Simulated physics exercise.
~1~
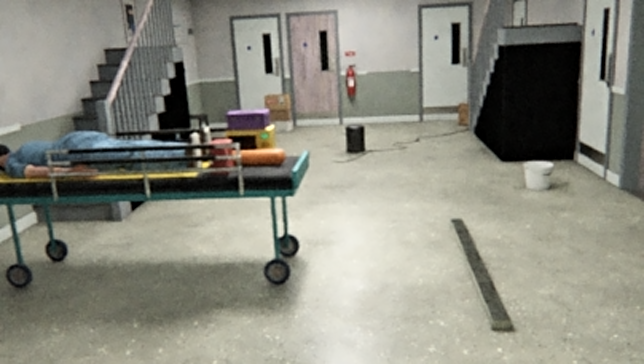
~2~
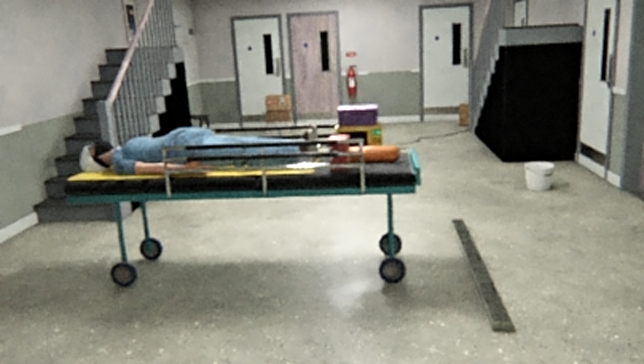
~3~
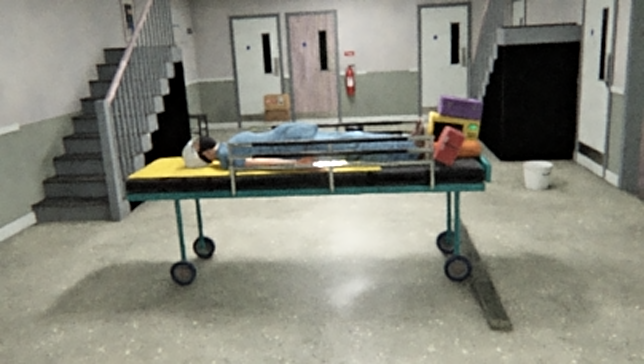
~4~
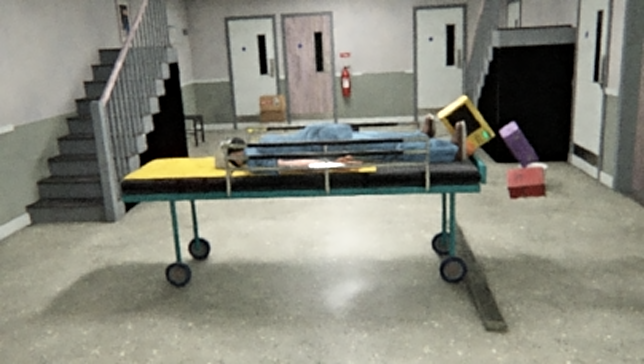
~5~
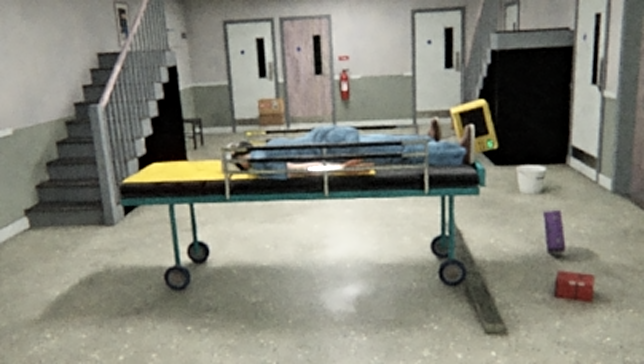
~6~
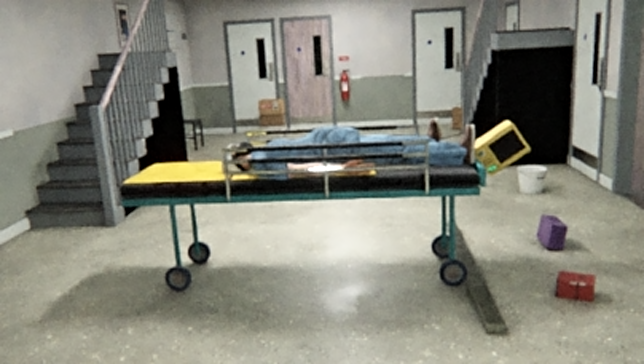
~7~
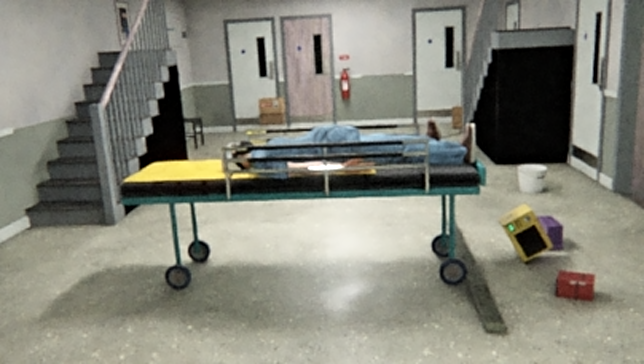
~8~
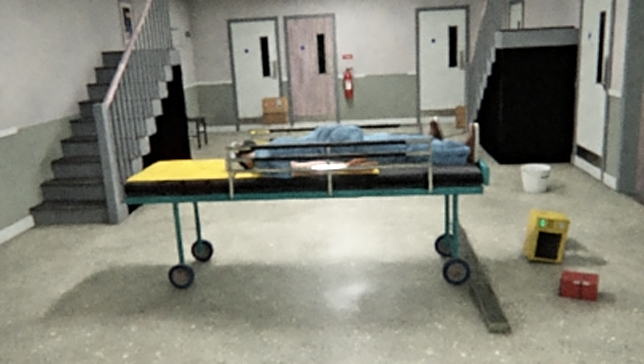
In a hallway, a trolley carrying someone rolls right and stops, spilling three boxes.
